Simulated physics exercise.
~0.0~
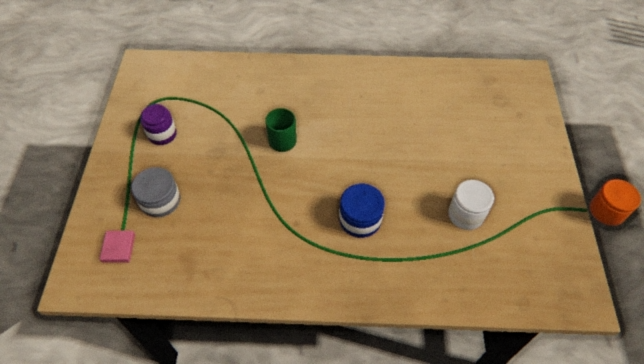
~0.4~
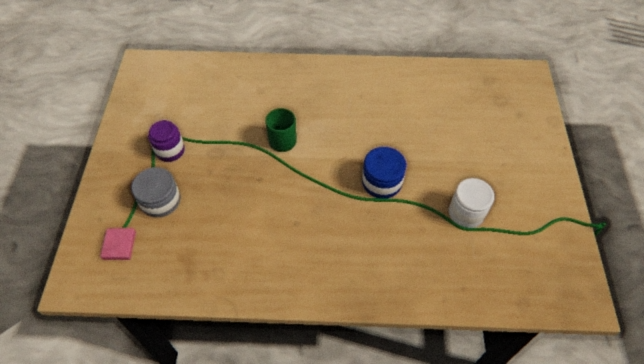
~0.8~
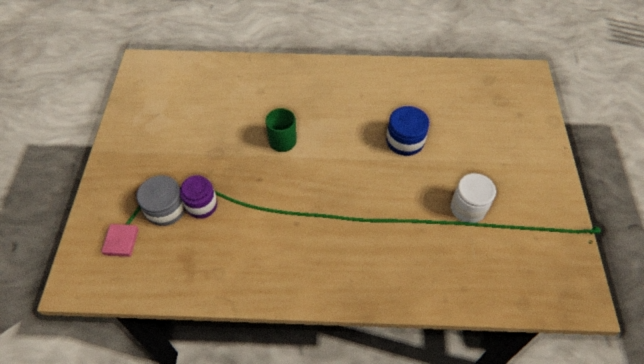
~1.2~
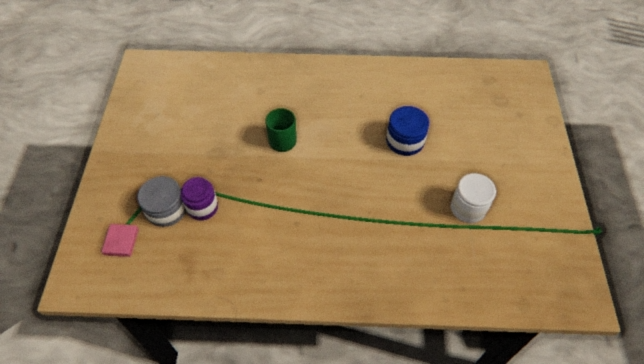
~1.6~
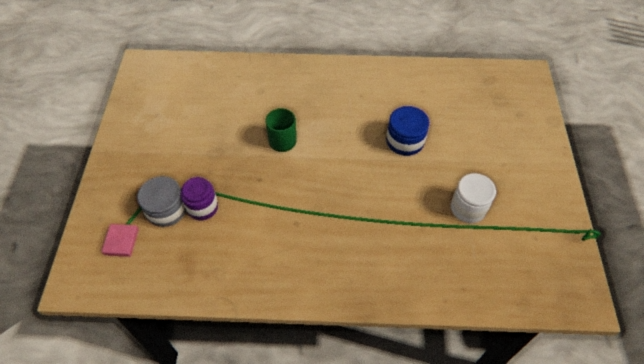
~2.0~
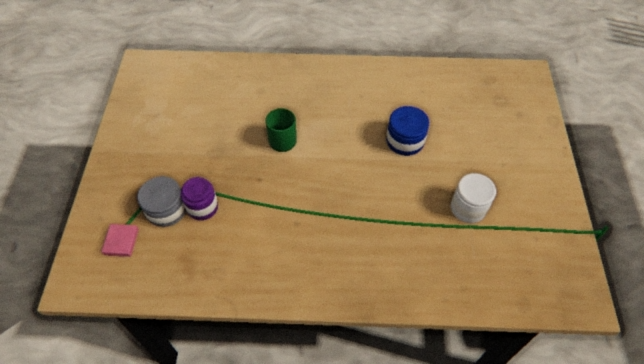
The orange speaker drops off the right edge, its cable dragging the purple and blue containers aside.
